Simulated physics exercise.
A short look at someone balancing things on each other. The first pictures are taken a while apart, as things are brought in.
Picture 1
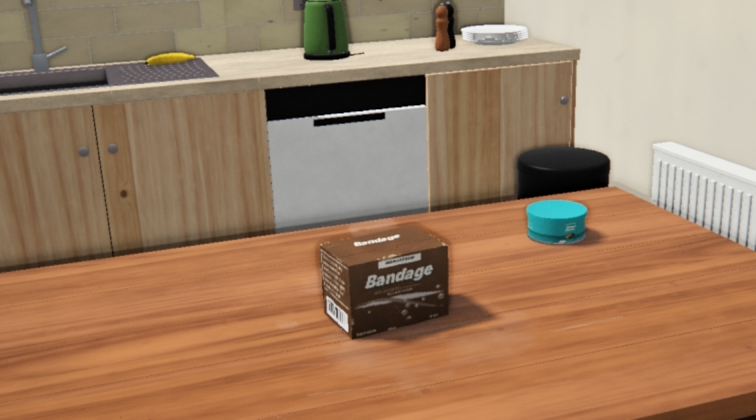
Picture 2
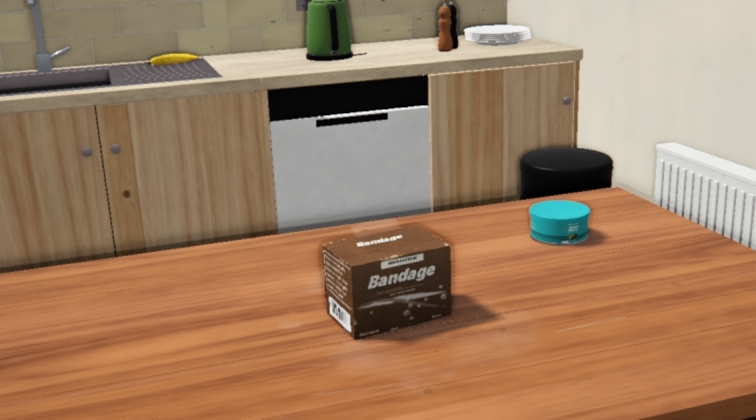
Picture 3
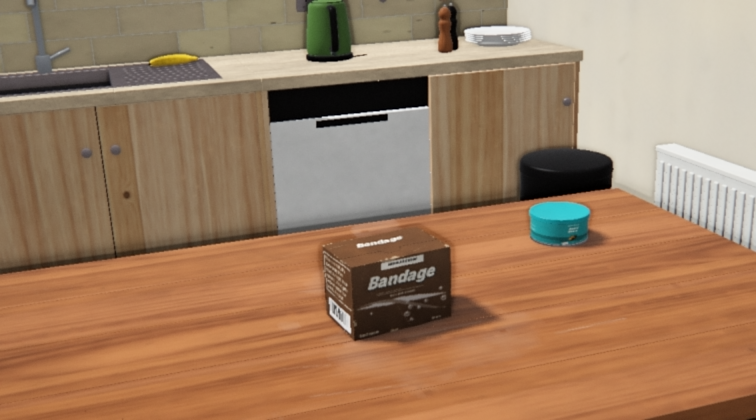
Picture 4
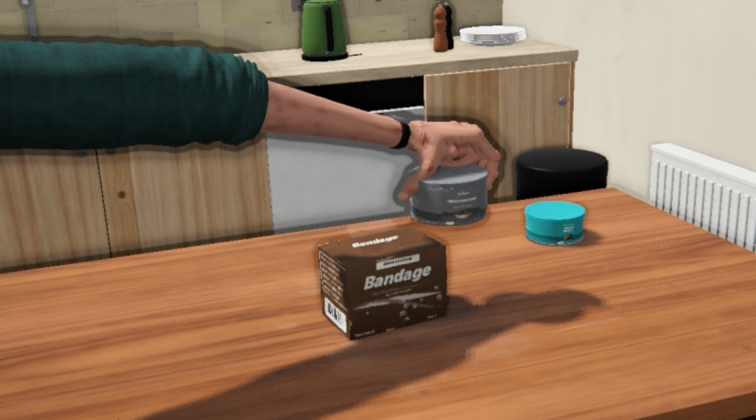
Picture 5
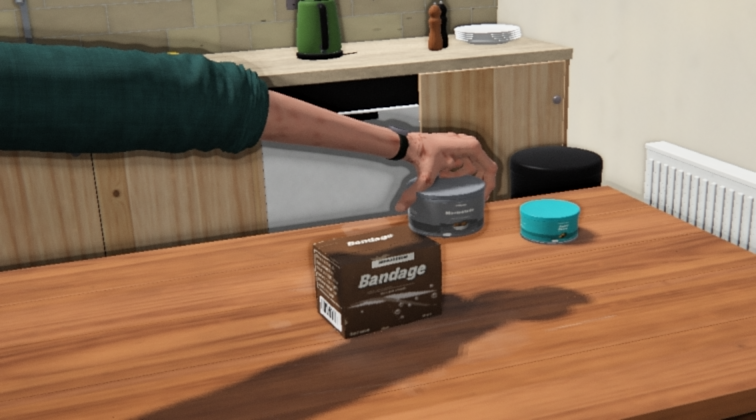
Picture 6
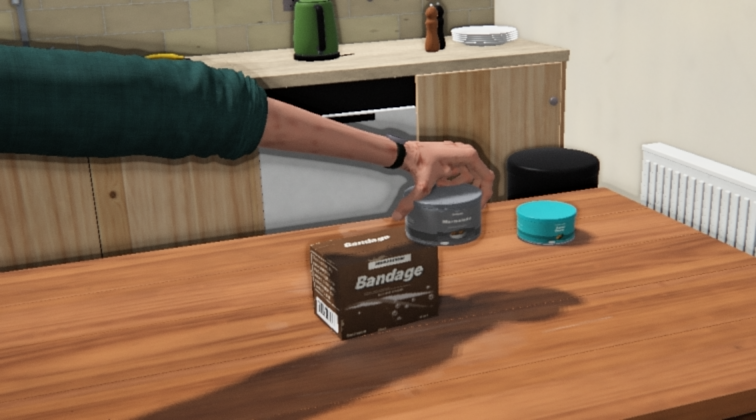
A hand in a dark green sleeve reached in from the left with a grey tub and lowered it slightly behind the brown bandage box, while a turquoise tub sat to the right.
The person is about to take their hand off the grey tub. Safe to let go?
Outcome: The pile gives way.
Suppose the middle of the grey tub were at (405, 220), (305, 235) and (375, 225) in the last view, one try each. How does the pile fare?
First, it keeps its balance; second, it loses its balance; third, it keeps its balance.
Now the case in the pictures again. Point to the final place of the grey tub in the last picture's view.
Around (527, 264).
Then, 0.30 s on from there, grey tub now fallen.
Then, 0.40 s on from there, things are still on the move.
Then, 0.70 s on from there, as before.
Then, 1.80 s on from there, nothing new.
In the end, fallen, grey tub; the other 2 unmoved. At the end, from the last picture's camera, grey tub near (527, 264). The pile loses its balance.
